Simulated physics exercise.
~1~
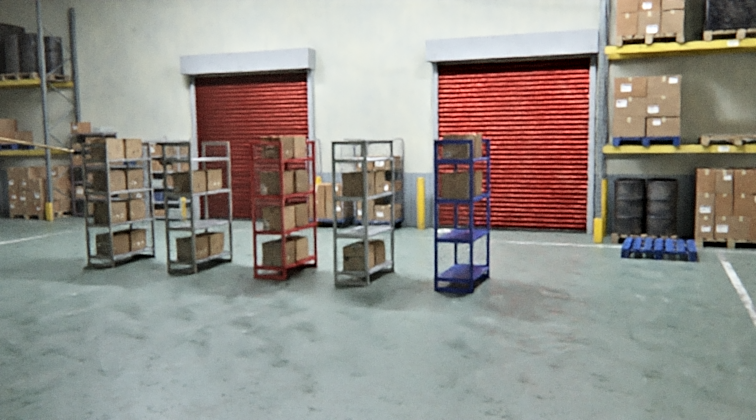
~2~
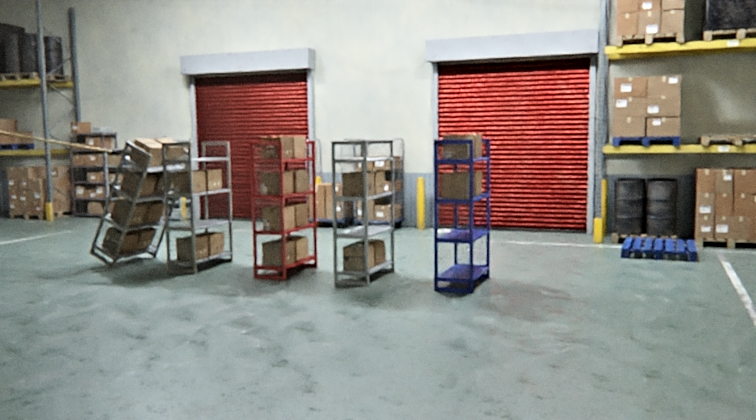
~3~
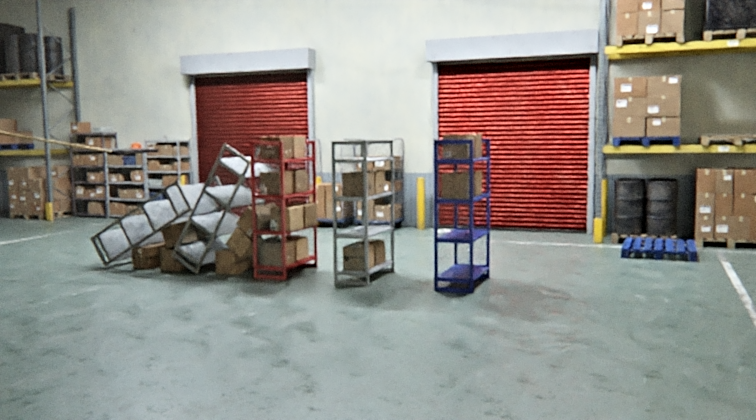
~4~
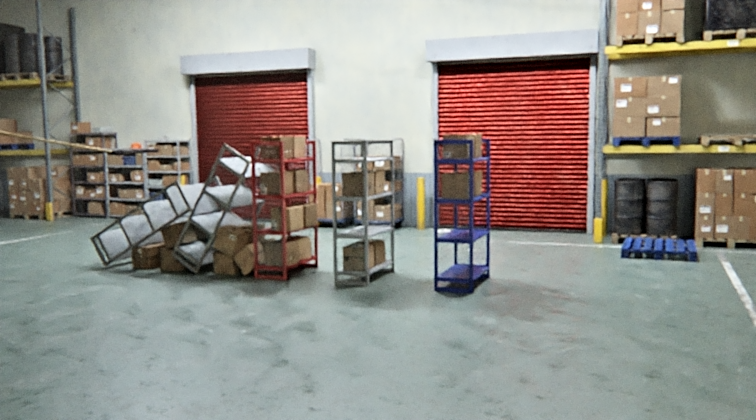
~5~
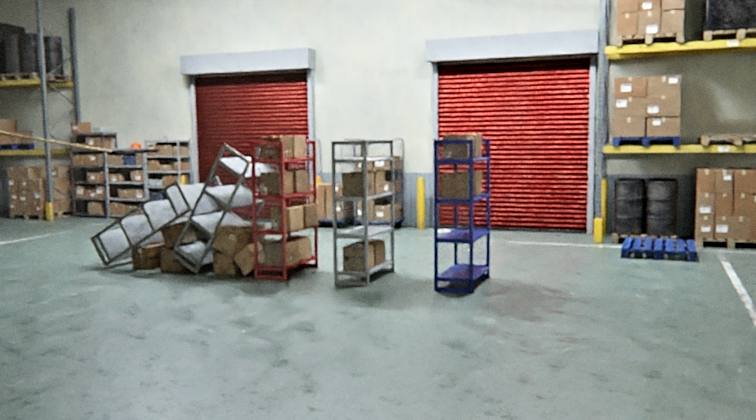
Leftmost grey shelving unit tipping right into its neighbour, spilling cartons, both ending slanted beside the standing red, grey and blue units.
